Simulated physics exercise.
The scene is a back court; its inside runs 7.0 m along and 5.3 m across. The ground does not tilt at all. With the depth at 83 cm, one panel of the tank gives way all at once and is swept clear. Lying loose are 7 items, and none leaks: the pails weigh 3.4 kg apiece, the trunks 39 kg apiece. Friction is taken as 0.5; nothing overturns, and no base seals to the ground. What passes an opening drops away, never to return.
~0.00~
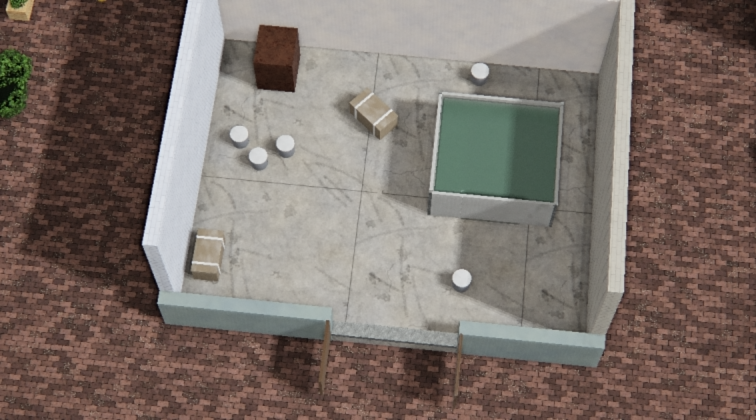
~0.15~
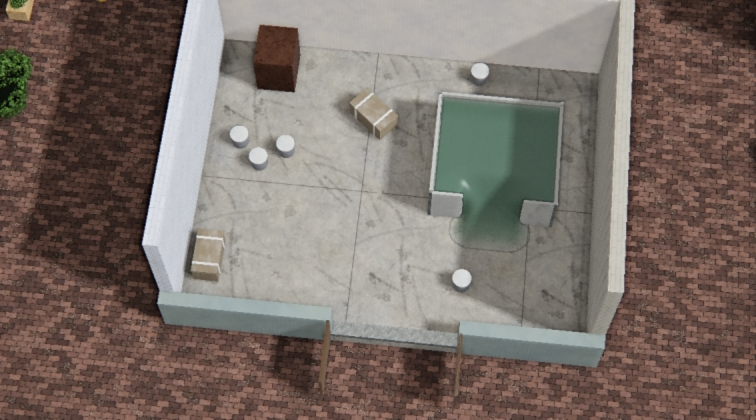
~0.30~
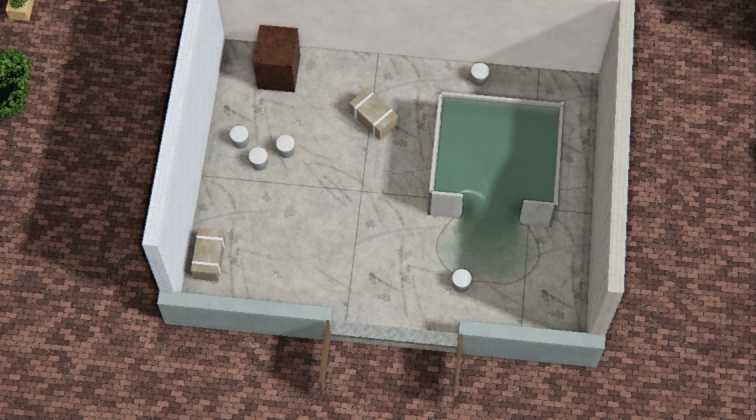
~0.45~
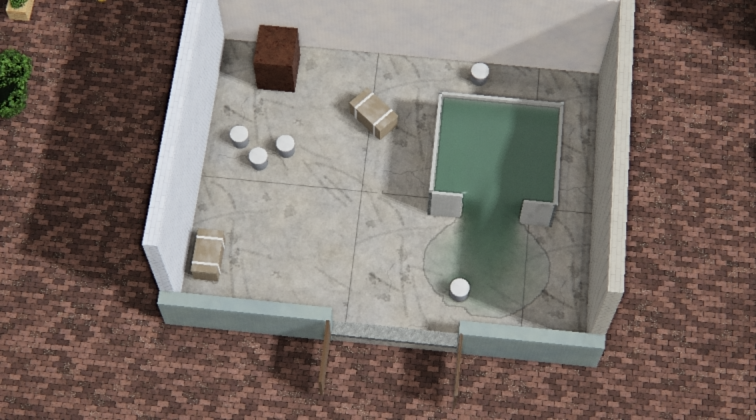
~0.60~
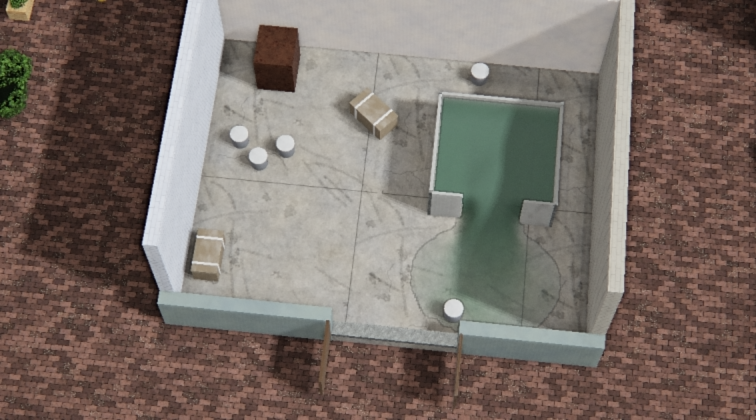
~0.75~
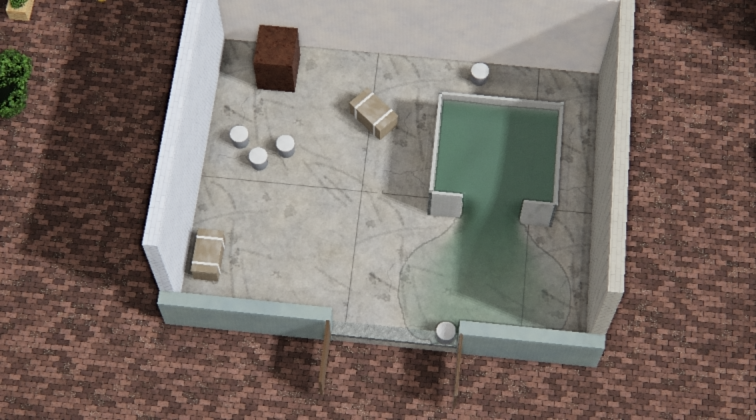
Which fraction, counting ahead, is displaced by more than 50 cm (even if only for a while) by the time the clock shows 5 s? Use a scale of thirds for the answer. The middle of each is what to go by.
On that scale: Less than a third.
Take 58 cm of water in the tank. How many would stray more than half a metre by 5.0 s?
1.
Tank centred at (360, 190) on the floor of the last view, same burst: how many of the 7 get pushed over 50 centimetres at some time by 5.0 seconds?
That gives 4 of them.
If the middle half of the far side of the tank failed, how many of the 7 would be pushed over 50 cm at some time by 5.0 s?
That gives 6 of them.
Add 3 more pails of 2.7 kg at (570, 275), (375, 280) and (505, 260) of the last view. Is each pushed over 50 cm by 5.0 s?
Outcome: Breaks the threshold first, breaks the threshold next, breaks the threshold last.
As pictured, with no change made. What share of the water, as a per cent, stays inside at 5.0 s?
About 72 in a hundred parts of the water.
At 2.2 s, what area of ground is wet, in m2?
Some 14 m2.
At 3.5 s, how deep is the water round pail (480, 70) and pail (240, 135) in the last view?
Depths: Near 0 cm, then near 0 cm.
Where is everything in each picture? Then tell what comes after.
In the first picture, a pail at (462, 278) rests on the ground; a pail at (239, 134), on the bottom; 3.9 m2 under water; 0 of 7 have shifted.
In the second picture, a pail at (462, 278), on the bottom; a pail at (239, 134) rests on the ground; water covers 4.6 m2; 0 of 7 have shifted.
In the third picture, a pail at (462, 278), on the bottom; a pail at (239, 134) rests on the ground; water covers 5.7 m2; 0 of 7 have shifted.
In the fourth picture, a pail at (460, 287) rests on the ground, 18 cm from its start; a pail at (239, 134), on the bottom; 6.8 m2 under water; 1 of 7 have shifted.
In the fifth picture, a pail at (454, 308), on the bottom, 58 cm from its start; a pail at (239, 134) rests on the ground; water covers 8.1 m2; 1 of 7 have shifted.
In the sixth picture, a pail at (446, 331) rests on the ground, 100 cm from its start; a pail at (239, 134), on the bottom; water covers 9.1 m2; 1 of 7 have shifted.
After 1.1 s 1 of 7 are over 50 cm from their spots; 0 afloat.
After 2.2 s 1 of 7 are over 50 cm from their spots; 0 afloat.
After 3.5 s 1 of 7 are over 50 cm from their spots; 0 afloat.
After 5.0 s 2 of 7 are over 50 cm from their spots, and 2 have been at some point; 0 afloat.
